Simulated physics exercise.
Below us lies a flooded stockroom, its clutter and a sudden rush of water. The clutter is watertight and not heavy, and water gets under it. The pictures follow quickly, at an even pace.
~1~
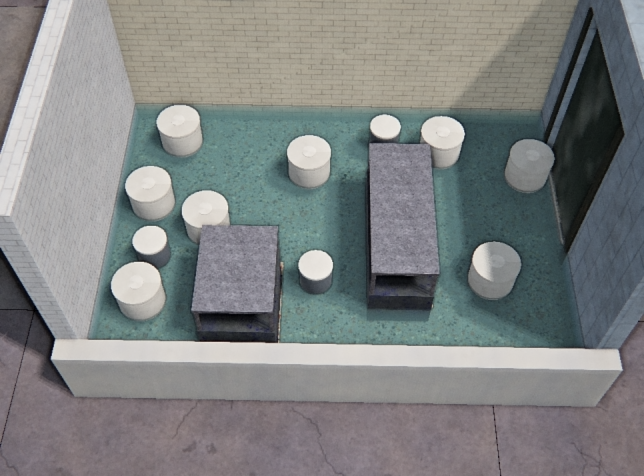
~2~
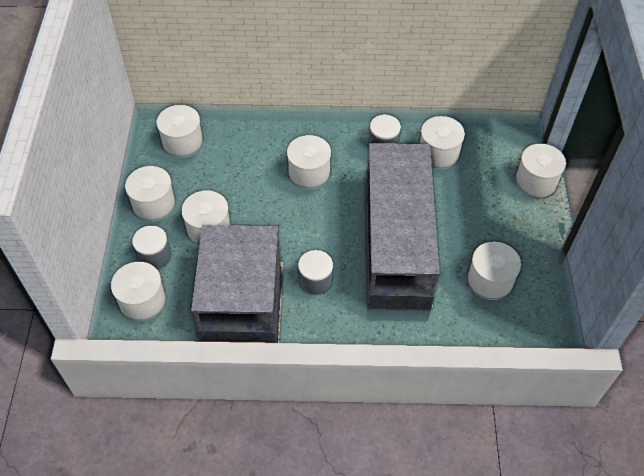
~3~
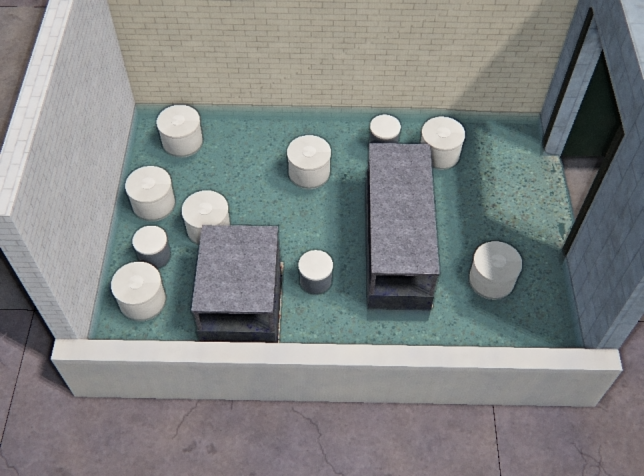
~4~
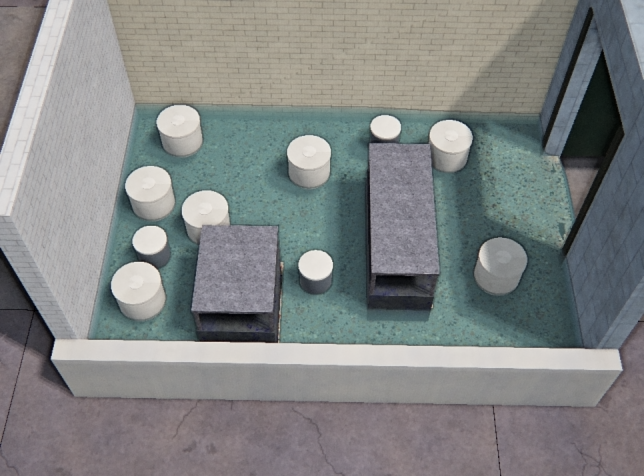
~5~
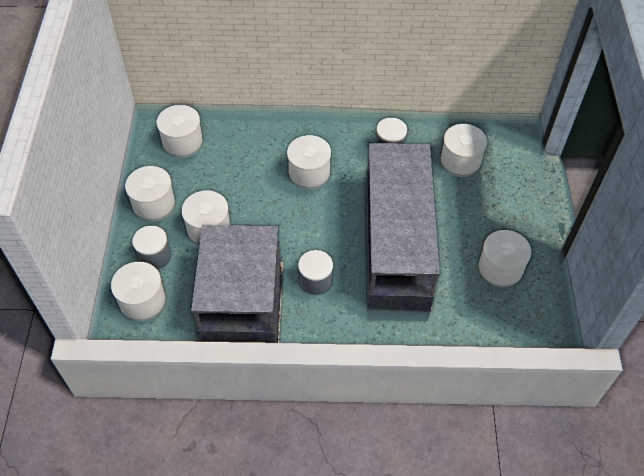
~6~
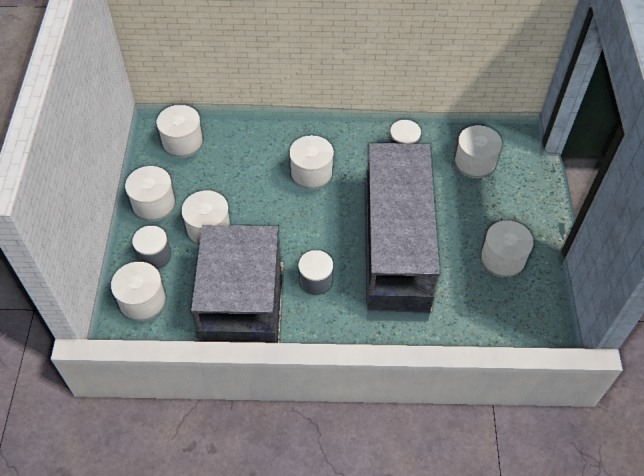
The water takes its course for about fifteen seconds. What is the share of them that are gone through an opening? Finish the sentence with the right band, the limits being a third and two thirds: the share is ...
The share is from a third to two thirds.
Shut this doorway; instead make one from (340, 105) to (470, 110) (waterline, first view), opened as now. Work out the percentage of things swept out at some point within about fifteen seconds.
About 60 percent, I'd say.
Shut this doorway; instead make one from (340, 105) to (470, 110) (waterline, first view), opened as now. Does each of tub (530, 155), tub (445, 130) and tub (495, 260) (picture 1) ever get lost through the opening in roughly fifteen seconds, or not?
Taking each in turn, I'd say carried off, carried off and carried off.
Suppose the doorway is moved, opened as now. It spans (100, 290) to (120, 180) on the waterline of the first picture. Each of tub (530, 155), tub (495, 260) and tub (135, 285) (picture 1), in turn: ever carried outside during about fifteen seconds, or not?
Taken in that order, the answers are not lost, not lost, swept away.
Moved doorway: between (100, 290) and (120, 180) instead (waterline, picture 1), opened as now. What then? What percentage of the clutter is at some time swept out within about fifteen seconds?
Near 80 in a hundred.
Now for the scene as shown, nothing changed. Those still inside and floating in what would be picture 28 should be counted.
Exactly 6 of them.
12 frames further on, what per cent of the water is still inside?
Something like 66 per cent, give or take.
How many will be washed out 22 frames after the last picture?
Total: 5.
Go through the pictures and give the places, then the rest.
A tub at (443, 132) floats; a tub at (497, 262) floats; 0 of 11 have shifted, in the first frame.
A tub at (443, 132), afloat; a tub at (497, 262), afloat; 1 of 11 have shifted, in the second frame.
A tub at (443, 133), afloat; a tub at (498, 261), afloat; 1 of 11 have shifted, in the third frame.
A tub at (451, 136), afloat, close to its start; a tub at (503, 257) floats, close to its start; 3 of 11 have shifted, in the fourth frame.
A tub at (466, 140), afloat, close to its start; a tub at (508, 249), afloat, close to its start; 4 of 11 have shifted, in the fifth frame.
A tub at (480, 142), afloat, a stride from its start; a tub at (510, 240) floats, a stride from its start; 4 of 11 have shifted, in the sixth frame.
A moment on, 1 of 11 are out; 10 afloat.
Next, 4 of 11 are out; 7 afloat.
Later, 5 of 11 are out; 6 afloat.
In the end, 6 of 11 are out; 5 afloat.
